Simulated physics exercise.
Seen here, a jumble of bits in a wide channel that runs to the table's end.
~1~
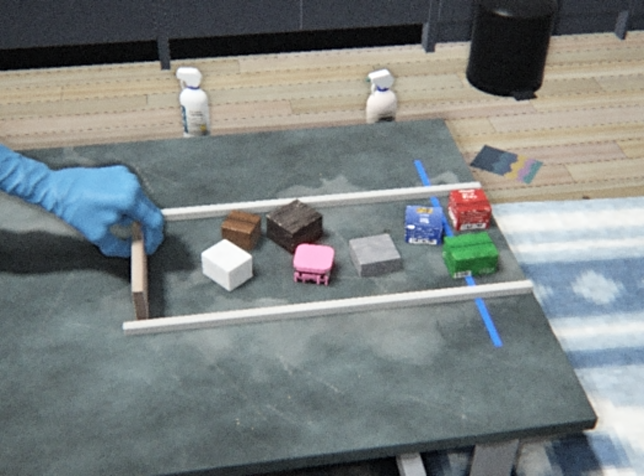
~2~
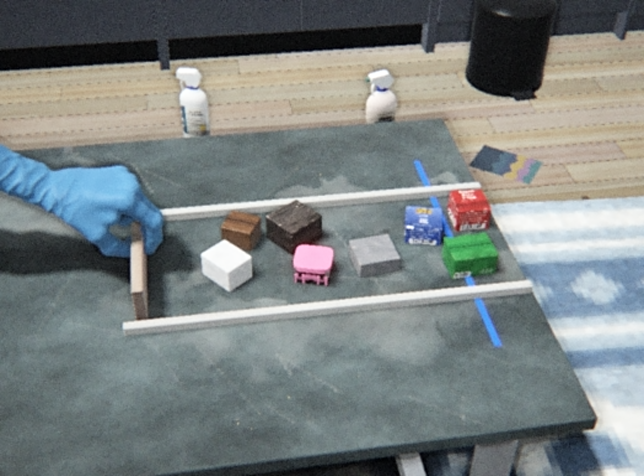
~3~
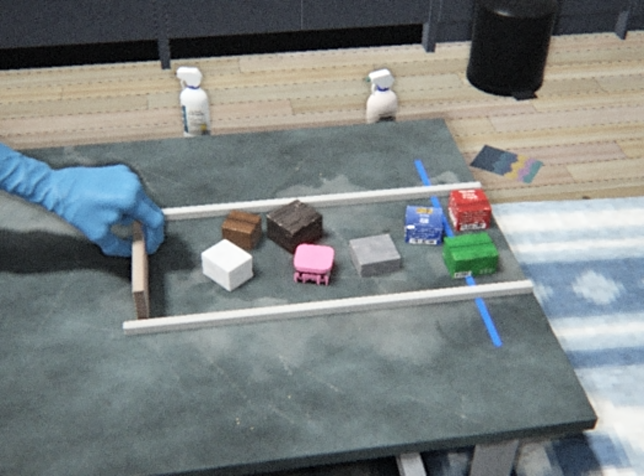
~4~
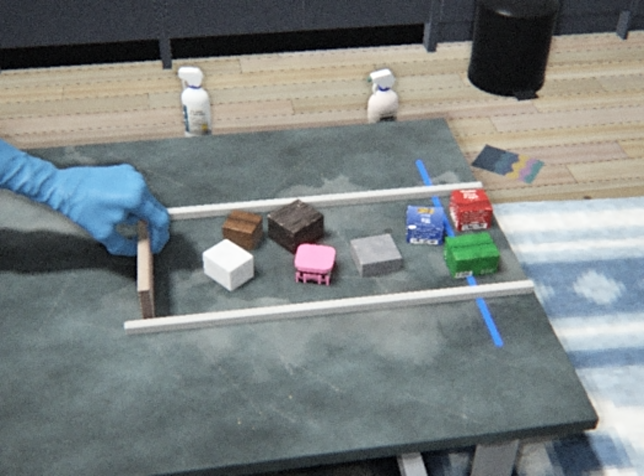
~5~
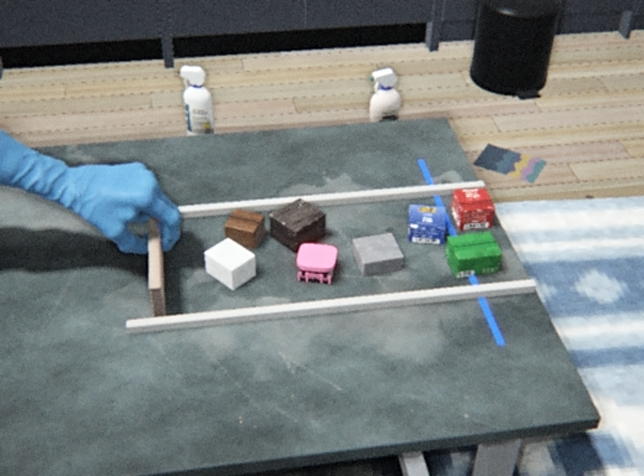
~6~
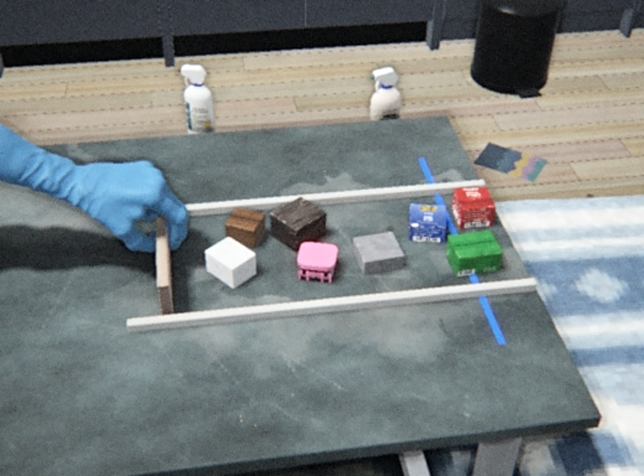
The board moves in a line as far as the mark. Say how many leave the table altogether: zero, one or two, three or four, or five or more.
The number that fall off is three or four.
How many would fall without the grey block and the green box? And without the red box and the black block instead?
The counts: 2 and 2.
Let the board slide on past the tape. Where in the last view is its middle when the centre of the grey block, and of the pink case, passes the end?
Near (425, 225) and (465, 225).
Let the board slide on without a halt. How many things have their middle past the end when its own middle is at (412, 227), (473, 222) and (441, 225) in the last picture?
Past the end: 1, 5 and 3.
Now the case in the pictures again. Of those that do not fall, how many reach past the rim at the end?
Overhanging: 2.
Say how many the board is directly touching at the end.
In contact: 3.
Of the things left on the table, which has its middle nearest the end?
It is the blue box.
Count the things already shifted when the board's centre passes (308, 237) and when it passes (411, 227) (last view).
By then 5, and 8.
A little later, none off yet; red box at rest near (473, 207); green box at rest near (474, 253); blue box at rest near (427, 223).
Next, none off yet; red box at rest near (473, 207); green box at rest near (475, 253); blue box at rest near (428, 222).
Later still, one off so far; red box shifted about its own width near (494, 203); green box dropping near (545, 319); blue box shifted about its own width near (470, 219).
When it is over, the number that fall off is three or four; down, grey block, green box and red box.
